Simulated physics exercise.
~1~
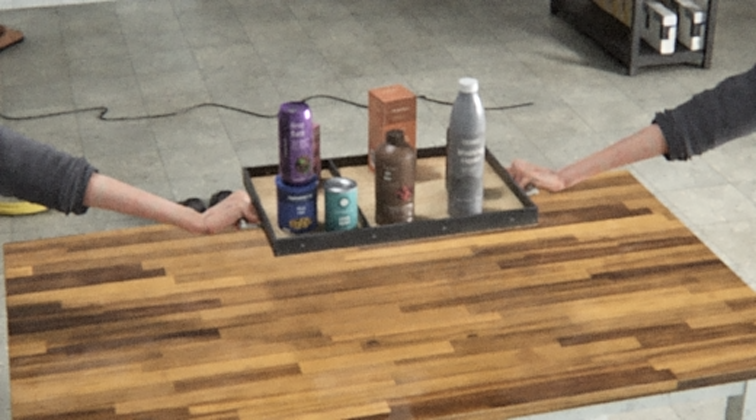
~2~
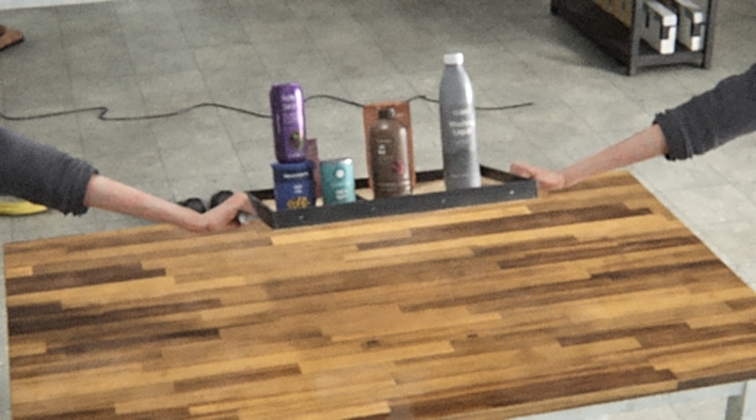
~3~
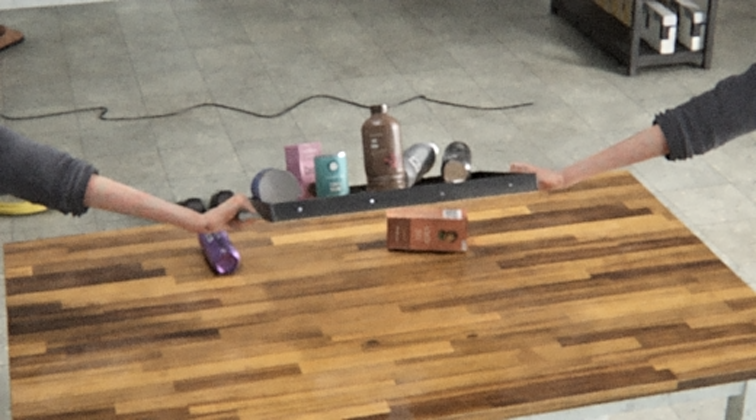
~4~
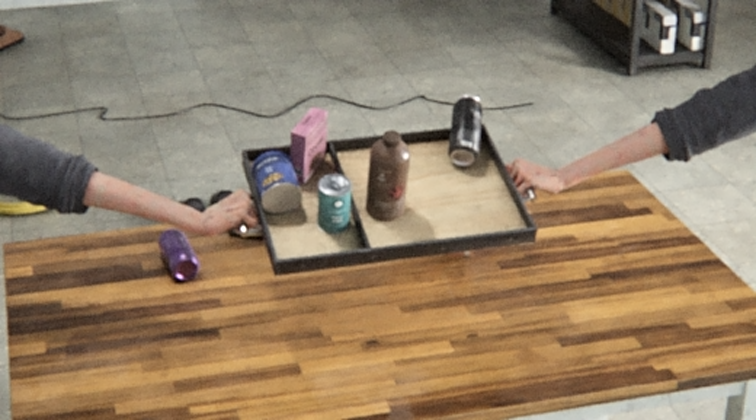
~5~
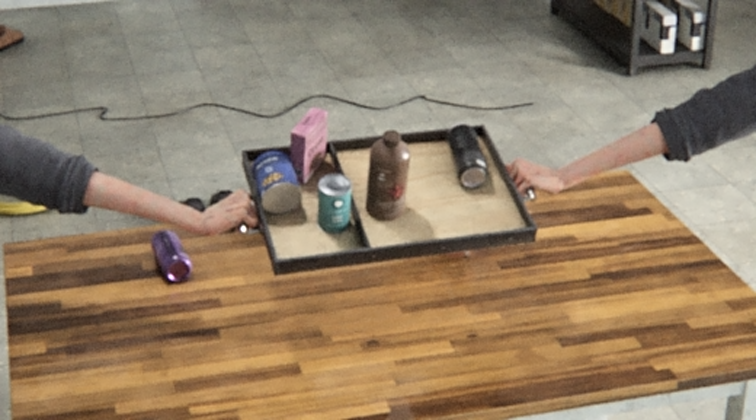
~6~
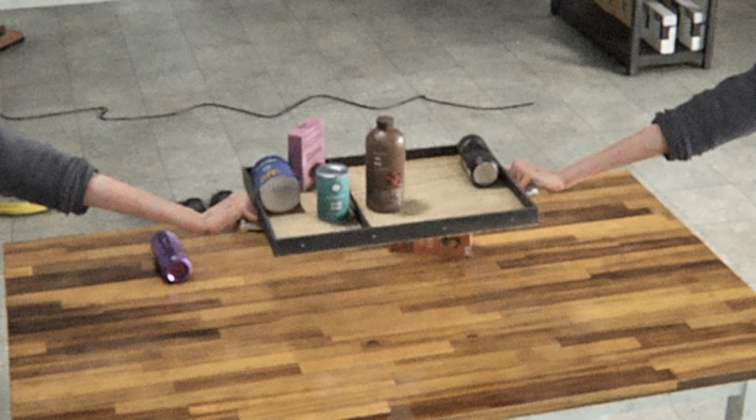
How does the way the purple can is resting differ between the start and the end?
At the start the purple can stands upright on the tray. At the end it lies on its side on the wooden table.
